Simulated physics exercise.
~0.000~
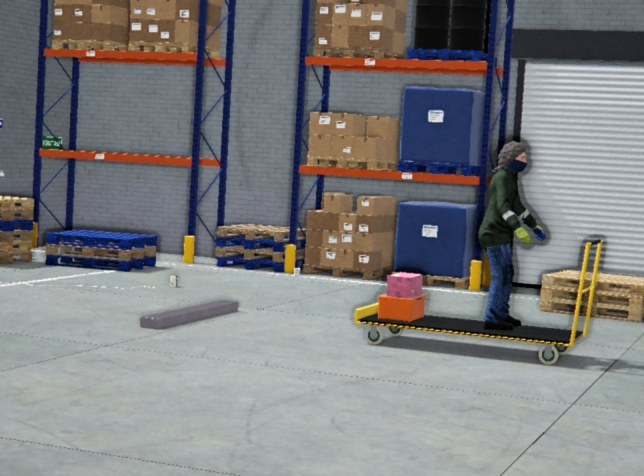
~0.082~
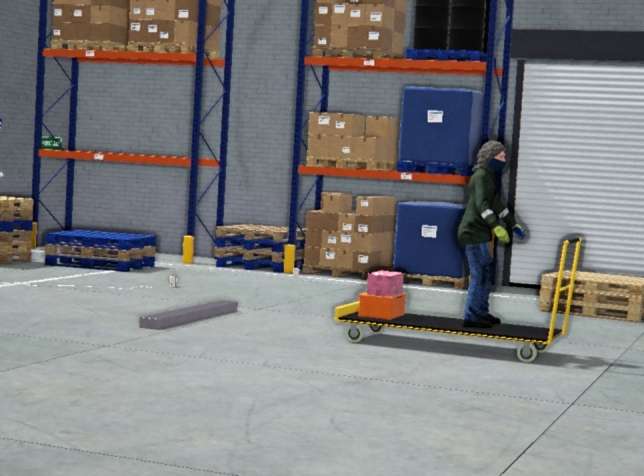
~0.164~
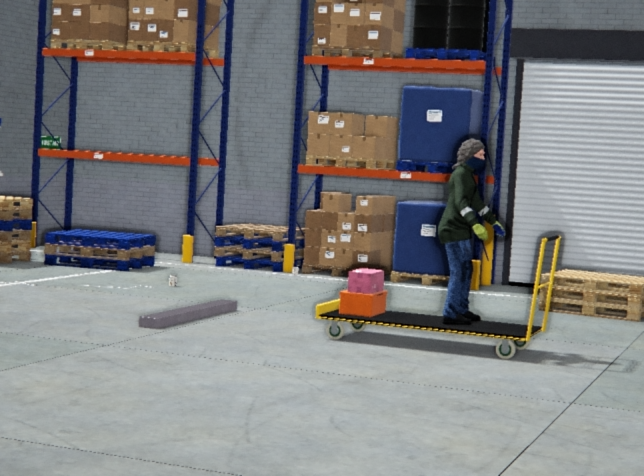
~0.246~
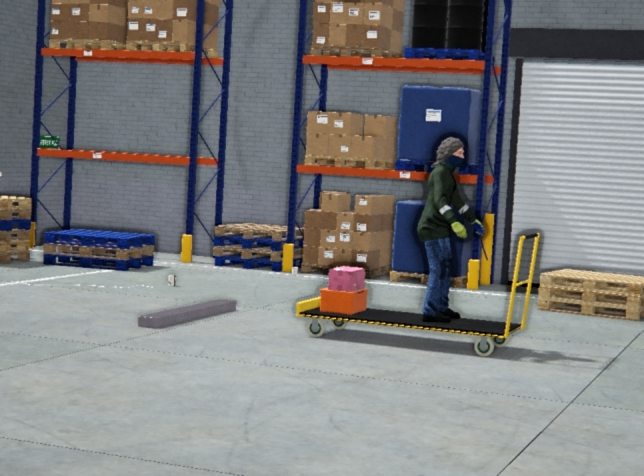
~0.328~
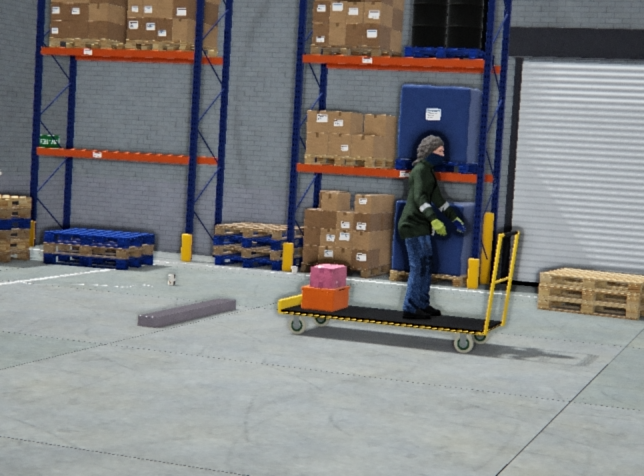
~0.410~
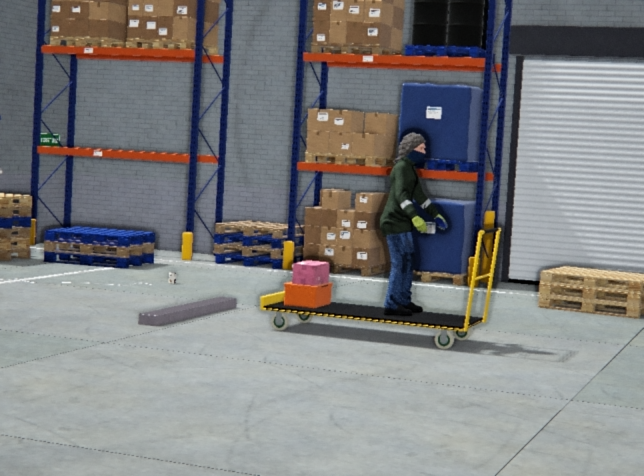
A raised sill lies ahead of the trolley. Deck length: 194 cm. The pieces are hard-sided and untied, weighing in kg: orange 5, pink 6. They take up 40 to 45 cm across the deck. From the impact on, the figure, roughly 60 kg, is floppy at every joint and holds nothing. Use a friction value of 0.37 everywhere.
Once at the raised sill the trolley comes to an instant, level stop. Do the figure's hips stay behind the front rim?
It finishes past the deck.
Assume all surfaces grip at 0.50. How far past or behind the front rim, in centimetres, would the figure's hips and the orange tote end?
So the hips finish 10 beyond the front rim while the orange load stays 20 short of it.
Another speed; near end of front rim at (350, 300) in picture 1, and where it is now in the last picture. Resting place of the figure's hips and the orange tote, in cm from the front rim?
The hips would end 60 cm behind the front rim, and the orange item 20 cm behind it.
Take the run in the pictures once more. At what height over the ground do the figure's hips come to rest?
Hip height: Approx. 10 cm.
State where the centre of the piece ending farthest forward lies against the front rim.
Past the rim by around 140 cm.
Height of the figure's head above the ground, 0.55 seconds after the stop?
90 cm above it.
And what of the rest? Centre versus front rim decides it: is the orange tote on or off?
End result - orange: Stays.
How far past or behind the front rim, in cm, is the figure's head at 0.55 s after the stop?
The head is some 40 cm back from the front rim.
The wheels strike at 0.82 s.
After 1.37 s the figure's hips are 3 cm behind the rim, near (196, 260) in the last picture's view.
After 1.82 s the figure's hips are 14 cm past the rim, near (180, 290) in the last picture's view.
At rest, 4.8 s, past the rim, pink parcel and the figure's hips; behind it, orange tote.
